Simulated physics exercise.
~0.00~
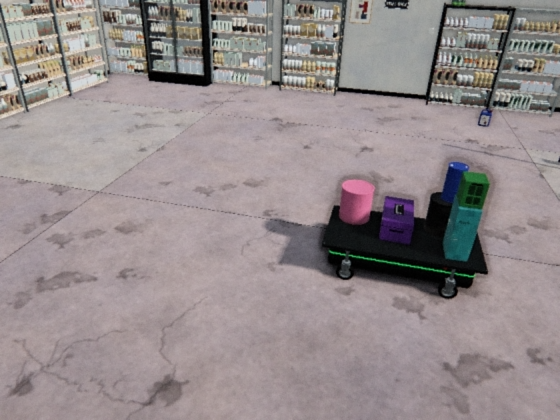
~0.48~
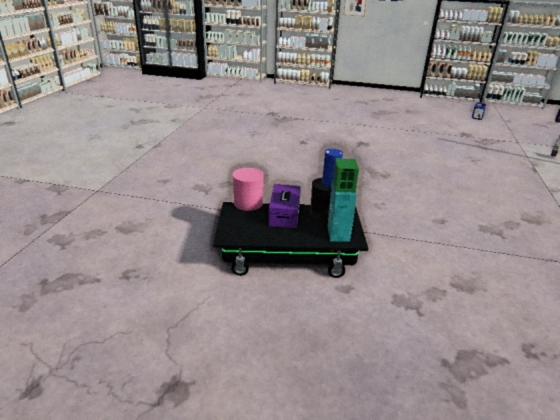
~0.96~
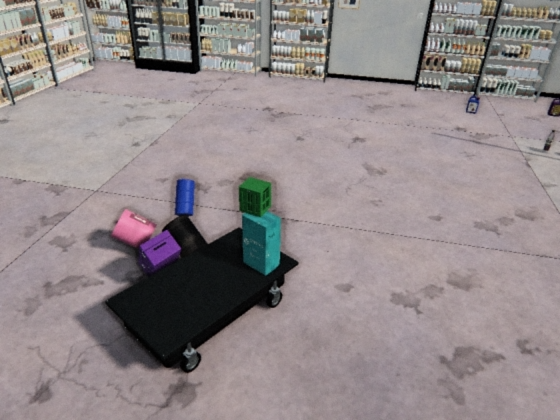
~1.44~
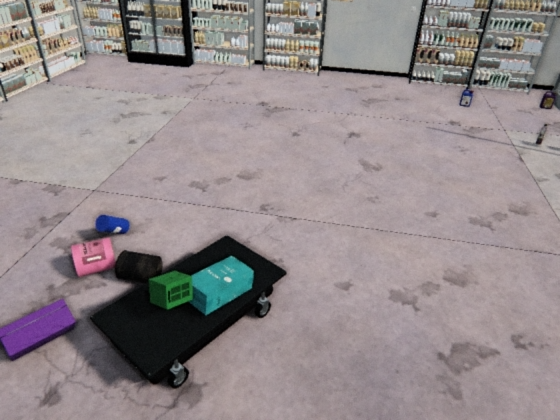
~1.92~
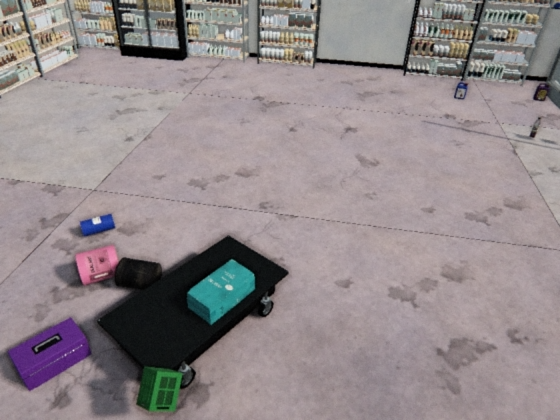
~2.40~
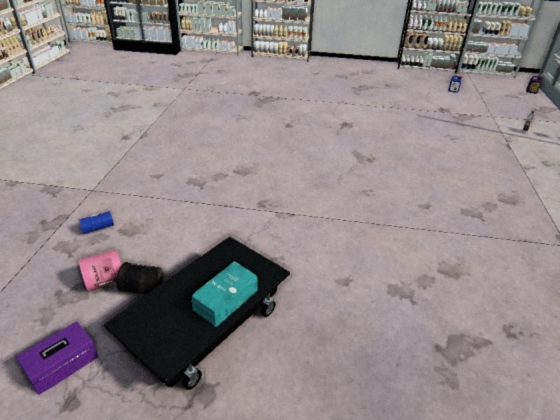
At the start, a flat black cart carries a pink pail, a purple toolbox, a blue canister, a black pail and a green crate on a turquoise box across a store floor. It rolls left, then swings round sharply, and the blue canister, purple toolbox and both pails spill off the left side. As the cart stops, the turquoise box tips over with the green crate. The crate drops off the near end and disappears from view. Finally, the turquoise box lies alone on the deck, with the toolbox, canister and pails scattered on the floor.
